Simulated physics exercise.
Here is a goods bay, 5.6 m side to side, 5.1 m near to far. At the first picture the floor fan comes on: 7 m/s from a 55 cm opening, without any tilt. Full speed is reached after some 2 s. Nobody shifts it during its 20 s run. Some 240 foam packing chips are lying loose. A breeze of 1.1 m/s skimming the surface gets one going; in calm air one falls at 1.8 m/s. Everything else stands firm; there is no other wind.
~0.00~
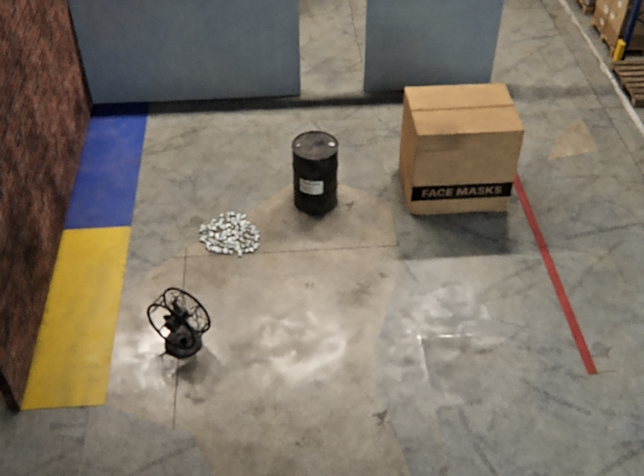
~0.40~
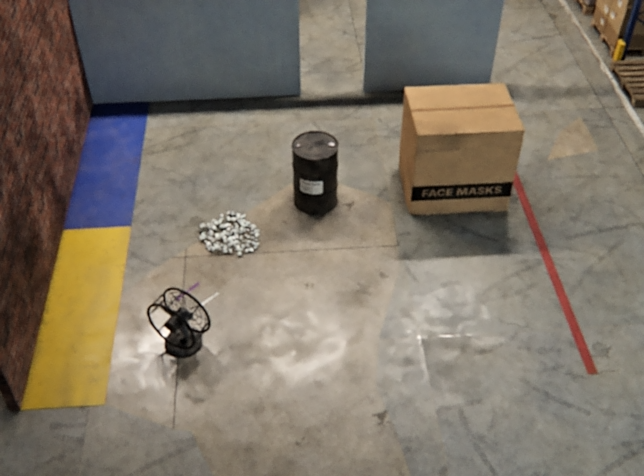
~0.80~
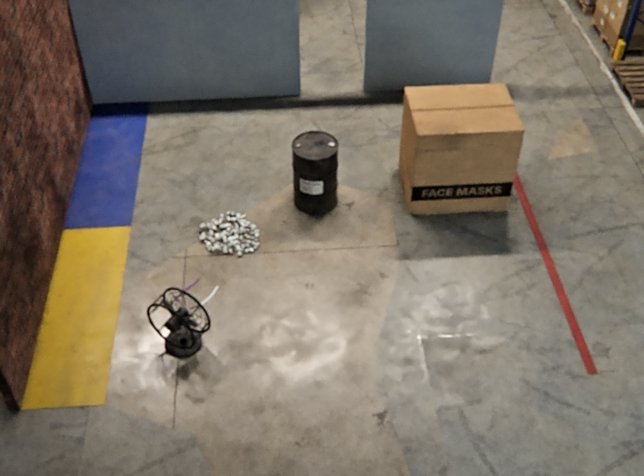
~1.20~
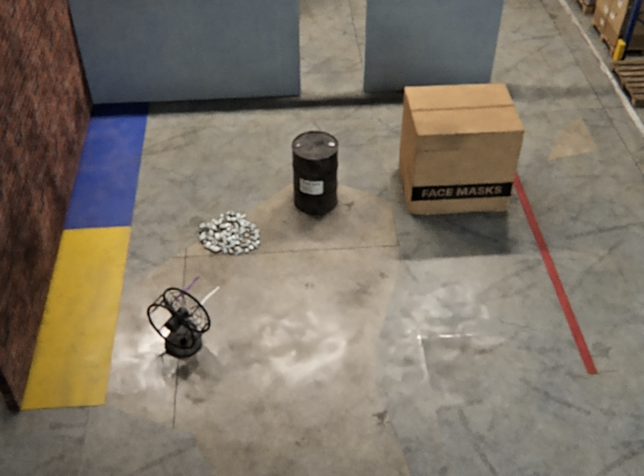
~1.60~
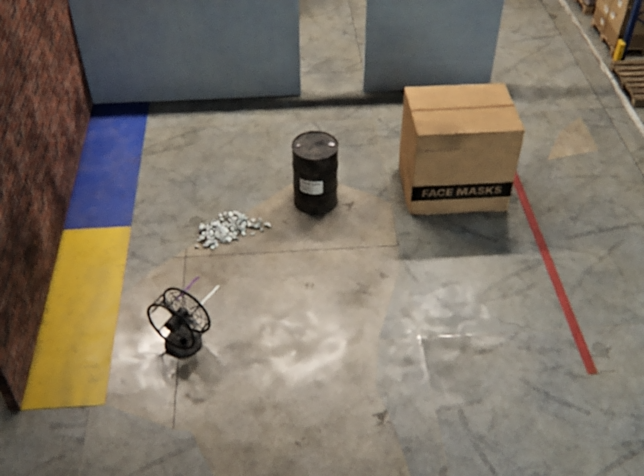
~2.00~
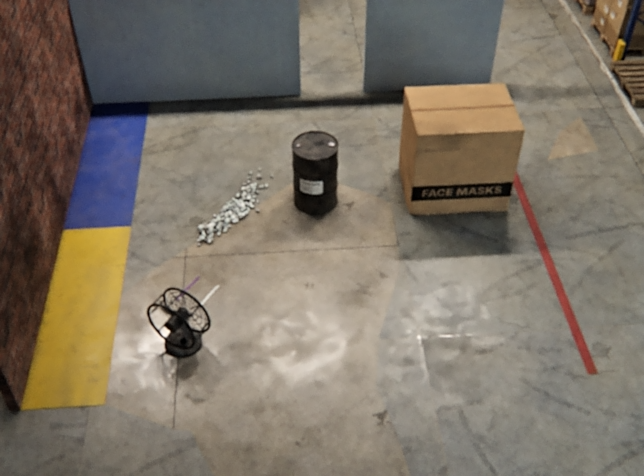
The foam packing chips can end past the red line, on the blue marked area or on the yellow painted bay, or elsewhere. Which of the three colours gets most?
The biggest group is at the blue one.
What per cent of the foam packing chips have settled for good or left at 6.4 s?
Near 4 %.
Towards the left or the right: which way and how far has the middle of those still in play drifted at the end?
To the left, by about 1.8 m.
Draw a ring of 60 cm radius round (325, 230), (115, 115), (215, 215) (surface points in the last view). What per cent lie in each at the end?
In turn about 0 %, 40 %, 20 %.
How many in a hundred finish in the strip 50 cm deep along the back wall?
About 40 %.
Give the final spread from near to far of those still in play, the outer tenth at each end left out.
About 2.4 m.
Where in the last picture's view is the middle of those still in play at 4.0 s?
Around (238, 165).
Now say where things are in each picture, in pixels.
In the first frame, the middle of the foam packing chips is near (229, 235), none has stirred yet and the mouth of the floor fan is at (179, 319).
In the second frame, the middle of the foam packing chips is near (231, 234), none has stirred yet, the yellow painted bay is centred on (82, 308), the blue marked area is centred on (110, 160) and the red line is centred on (529, 203).
In the third frame, the middle of the foam packing chips is near (231, 234), none has stirred yet, the top of a barrel is at (315, 145) and the top of a large carton is at (463, 108).
In the fourth frame, the middle of the foam packing chips is near (230, 233) and none has stirred yet.
In the fifth frame, the middle of the foam packing chips is near (227, 229), the farthest in sight from the floor fan is at (237, 214) and about 50 % have left their places.
In the sixth frame, the middle of the foam packing chips is near (231, 215), the farthest in sight from the floor fan is at (259, 169) and about 75 % have left their places.
After 4.0 s, 0 % are on the yellow painted bay, 8 % on the blue marked area and 0 % past the red line; the middle of those still in play is near (238, 165); 0 % have settled or left.
After 6.4 s, 0 % are on the yellow painted bay, 34 % on the blue marked area and 0 % past the red line; the middle of those still in play is near (233, 142); 4 % have settled or left.
After 11.0 s, 0 % are on the yellow painted bay, 51 % on the blue marked area and 0 % past the red line; the middle of those still in play is near (125, 115); 12 % have settled or left.
After 20.0 s, at the end, 3 % are on the yellow painted bay, 57 % on the blue marked area and 0 % past the red line; the middle of those still in play is near (93, 151).
